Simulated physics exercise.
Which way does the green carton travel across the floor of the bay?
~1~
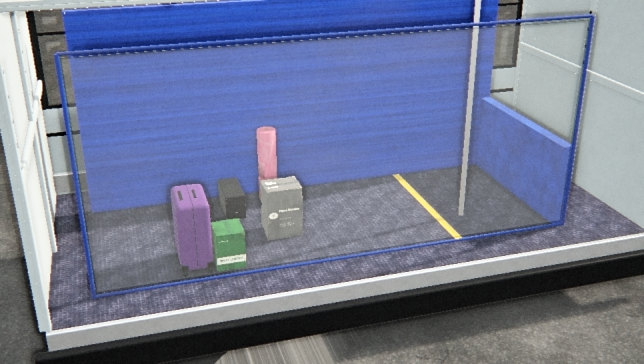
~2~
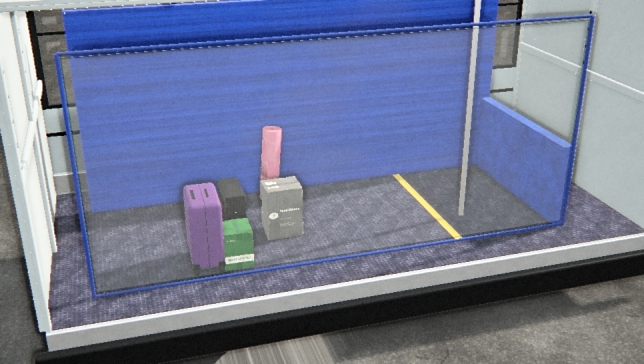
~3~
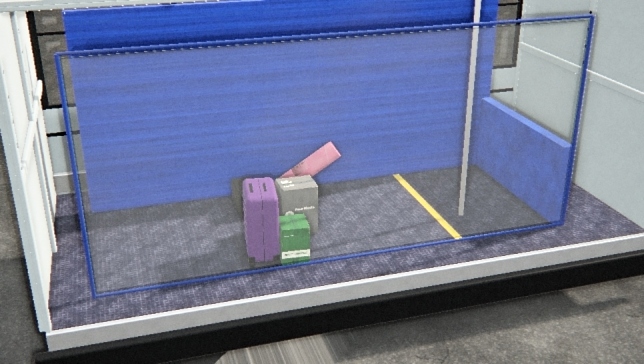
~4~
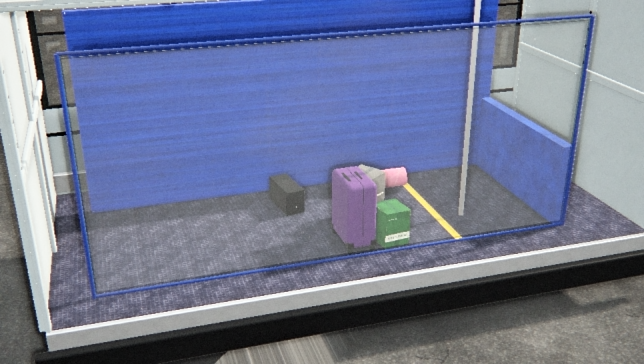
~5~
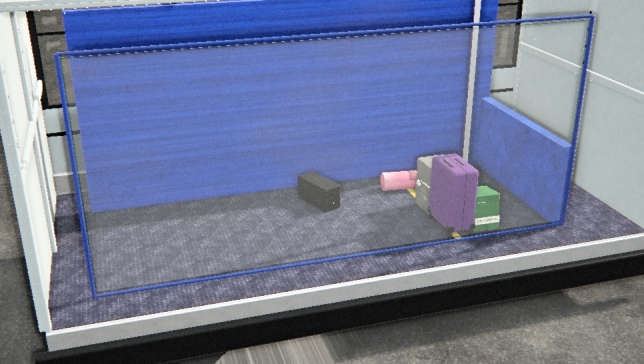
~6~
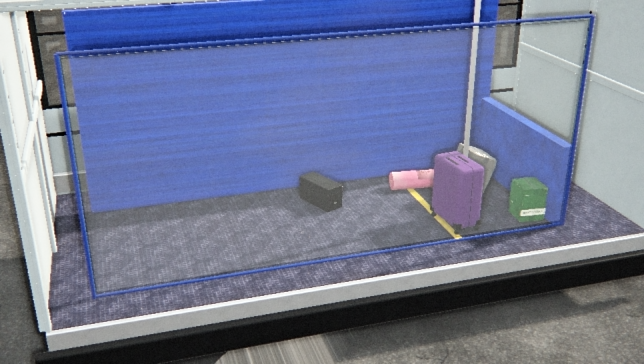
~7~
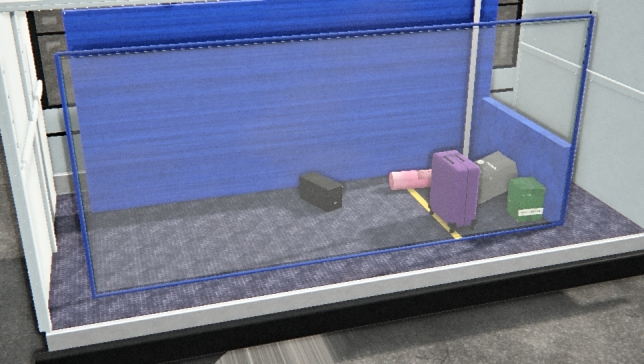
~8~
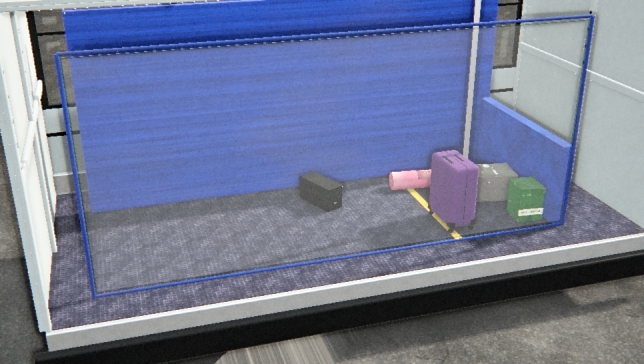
The green carton slides to the right, passing the yellow line and stopping near the low blue wall.
